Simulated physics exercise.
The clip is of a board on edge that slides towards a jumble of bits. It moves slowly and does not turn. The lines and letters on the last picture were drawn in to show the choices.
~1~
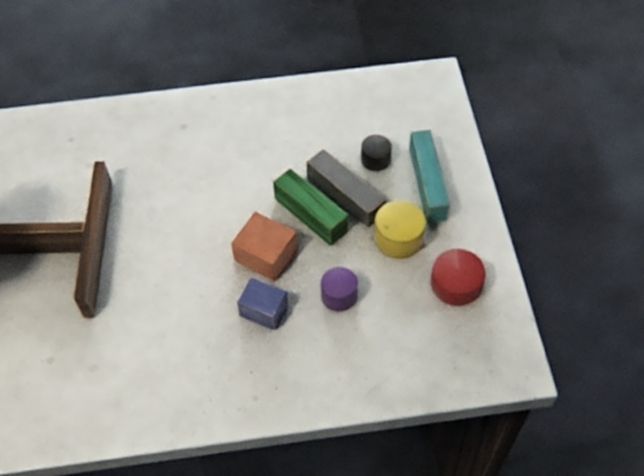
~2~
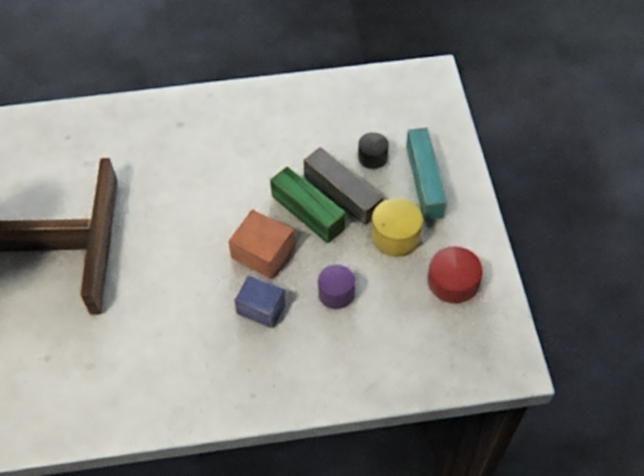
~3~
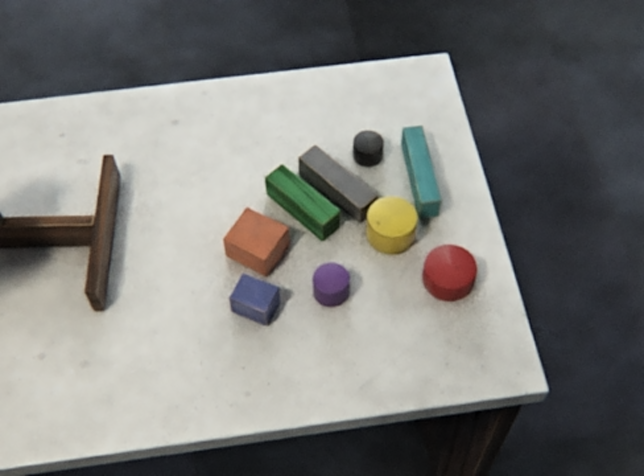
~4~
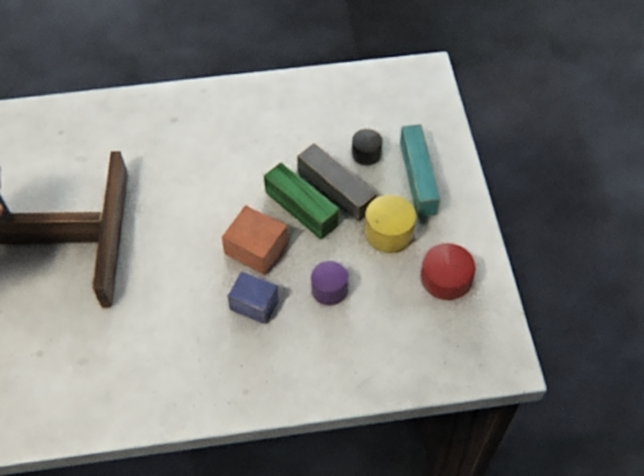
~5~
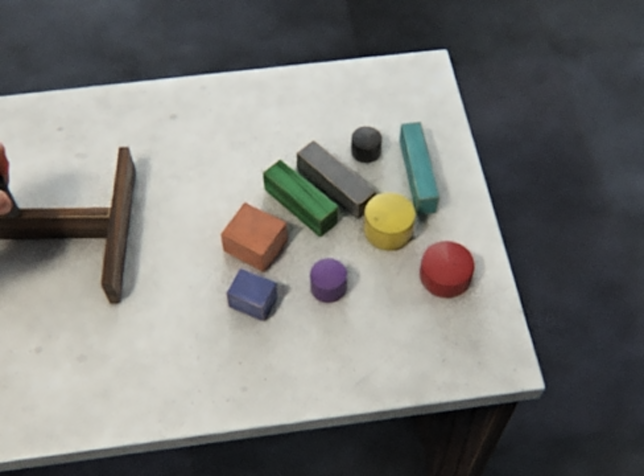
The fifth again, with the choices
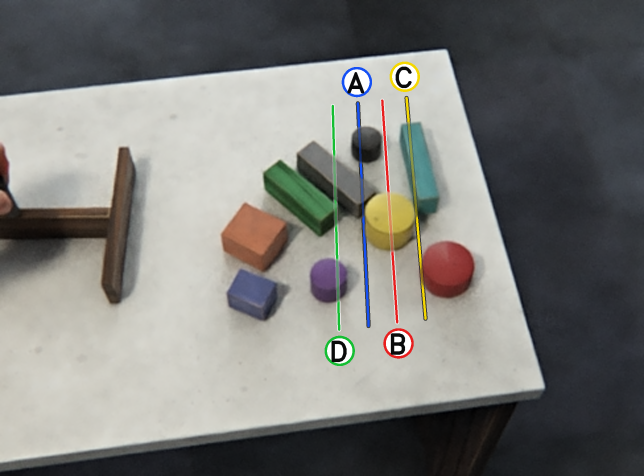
A dark wooden board on edge, fixed to a bar, slid slowly and slightly right across a pale table towards a jumble of colourful blocks and round pieces, which stayed untouched with a gap still between.
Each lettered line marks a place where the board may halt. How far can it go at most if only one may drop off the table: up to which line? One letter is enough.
As far as mark C.
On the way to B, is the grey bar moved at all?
By then, yes.
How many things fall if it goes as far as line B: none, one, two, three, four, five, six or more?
By then, none.
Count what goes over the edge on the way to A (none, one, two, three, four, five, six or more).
The count is none.
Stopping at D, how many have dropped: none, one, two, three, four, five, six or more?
By then, none.
On the copy, A at (363, 206); B at (389, 203); C at (415, 200); D at (336, 209).
On C. First, board (224, 199); orange block (264, 236); red tin (447, 270).
Then, board (331, 186); turquoise bar (423, 167); yellow tin (420, 233).
Finally, board (413, 177); turquoise bar (476, 149); yellow tin (495, 232); none fallen.
By contrast, A is within the limit but short; B is within the limit but short; D is within the limit but short.
